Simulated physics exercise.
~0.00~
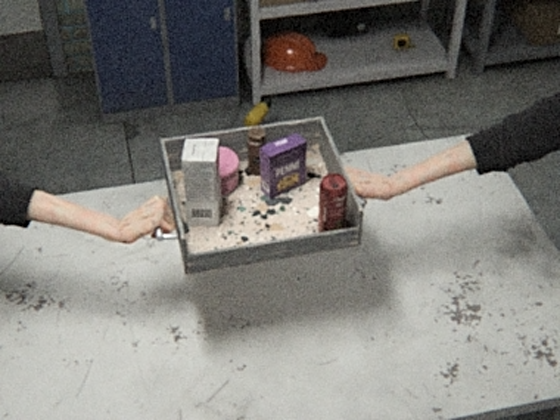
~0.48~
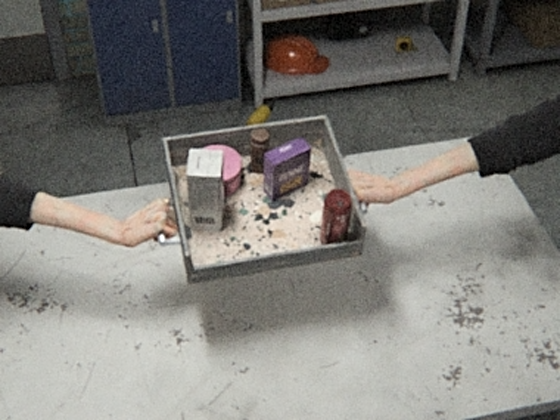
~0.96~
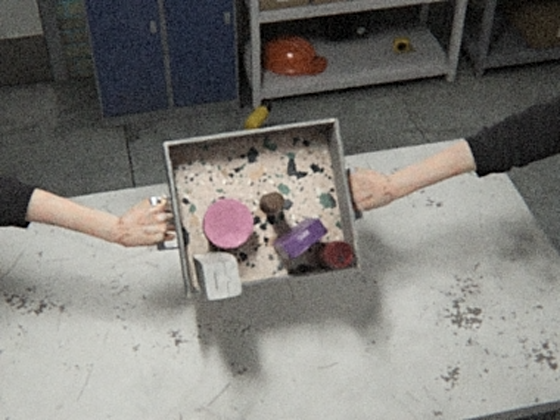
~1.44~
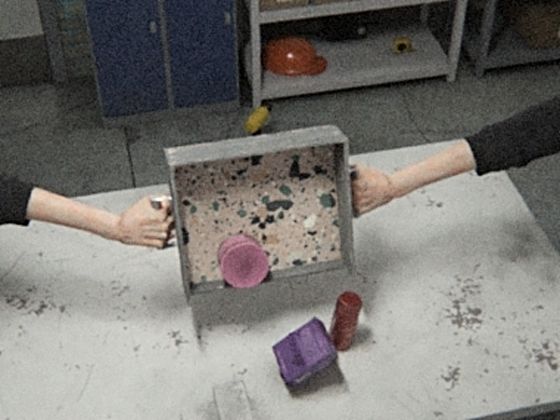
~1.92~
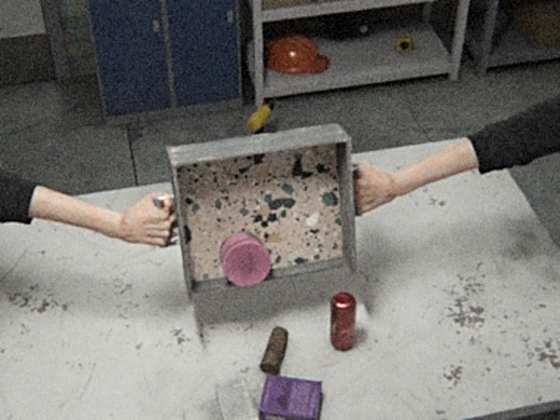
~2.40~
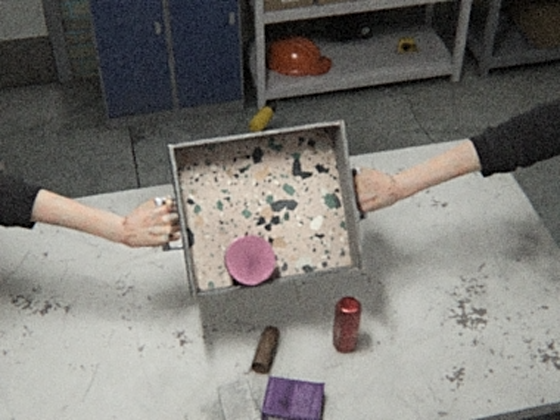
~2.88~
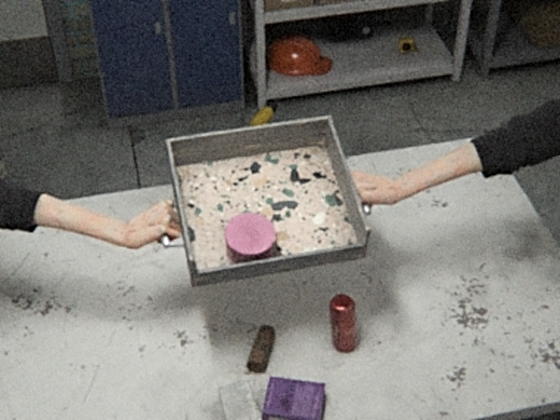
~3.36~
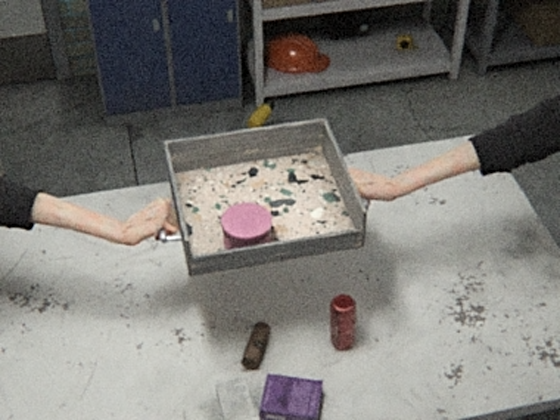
A hand-held crate tips toward the viewer, spills everything but a pink tub, then levels.
